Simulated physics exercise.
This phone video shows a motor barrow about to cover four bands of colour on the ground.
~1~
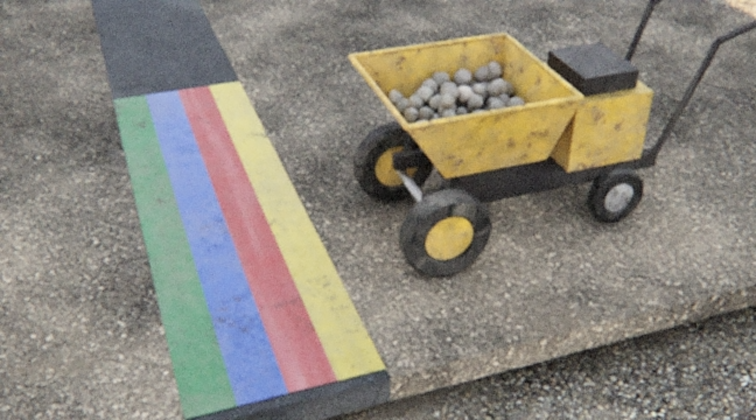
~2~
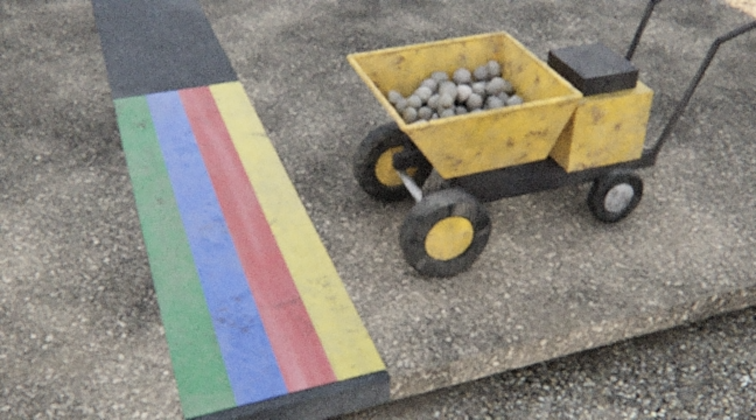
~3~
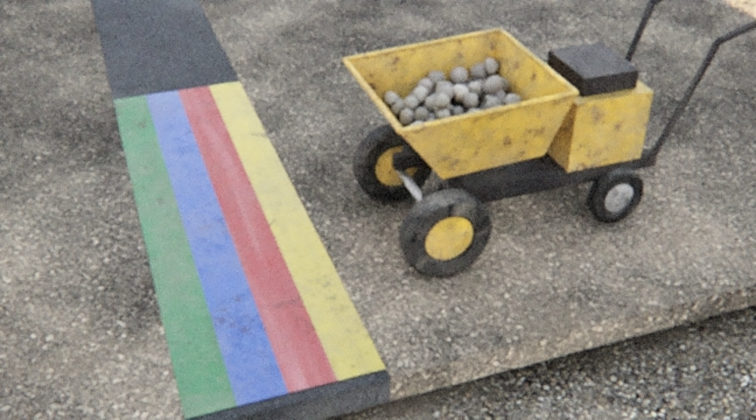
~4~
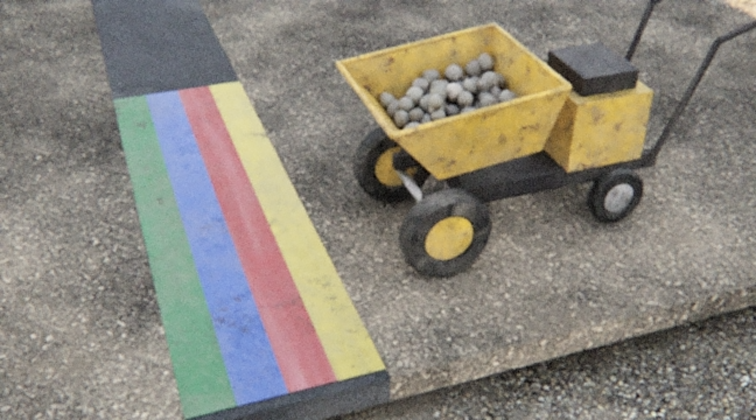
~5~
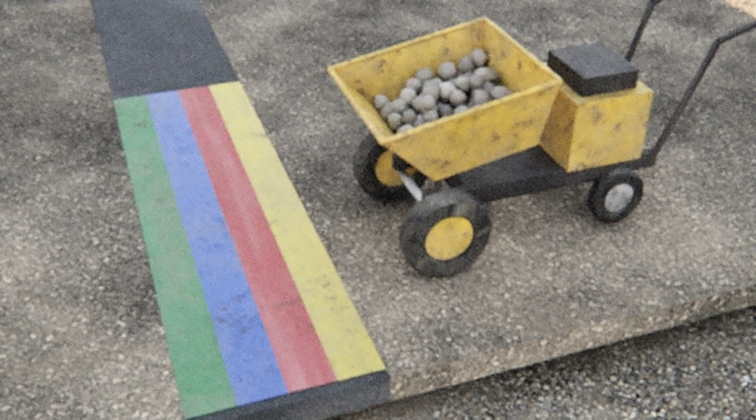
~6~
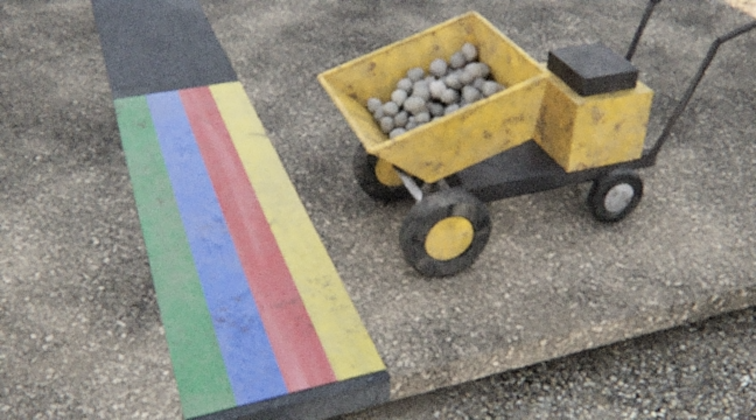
A yellow barrow's skip full of grey pebbles tilts slowly leftward beside four coloured stripes.
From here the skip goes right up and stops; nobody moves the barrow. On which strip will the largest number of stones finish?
The largest number finish on the red strip.
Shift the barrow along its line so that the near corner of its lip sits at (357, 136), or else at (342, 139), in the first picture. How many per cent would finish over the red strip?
You'd get 0 in a hundred the first time and 0 in a hundred the second.
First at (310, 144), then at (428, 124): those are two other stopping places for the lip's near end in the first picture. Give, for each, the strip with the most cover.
Going by the pictures, the first try gives green and the second gives the red strip.
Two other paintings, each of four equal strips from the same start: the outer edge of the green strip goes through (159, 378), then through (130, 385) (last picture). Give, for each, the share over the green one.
First 10 in a hundred, then 10 in a hundred.
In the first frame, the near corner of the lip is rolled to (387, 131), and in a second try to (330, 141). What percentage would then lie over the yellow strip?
The first position yields around 0 per cent; the second yields around 0 per cent.
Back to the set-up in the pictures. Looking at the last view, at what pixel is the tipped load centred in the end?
Last view, centre at rest - approx. (247, 262).
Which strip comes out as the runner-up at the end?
Second: Blue.
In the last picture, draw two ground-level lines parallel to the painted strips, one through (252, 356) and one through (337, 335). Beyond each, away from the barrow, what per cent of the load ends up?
Result, first then second: 20 %, 70 %.
Just after the last frame, skip tipped steeply; every one in the skip.
A moment on, skip tipped right over; almost all in the skip; just a few over the yellow strip; about a tenth over the red strip; just a few over the blue strip.
Further on, skip tipped right over; roughly a third in the skip; about a tenth over the yellow strip; roughly a quarter over the red strip; roughly a quarter over the blue strip; about a tenth over the green strip; just a few off the paint.
When it is over, skip tipped right over; roughly a third in the skip; about a tenth over the yellow strip; roughly a third over the red strip; roughly a quarter over the blue strip; about a tenth over the green strip; about a tenth off the paint.
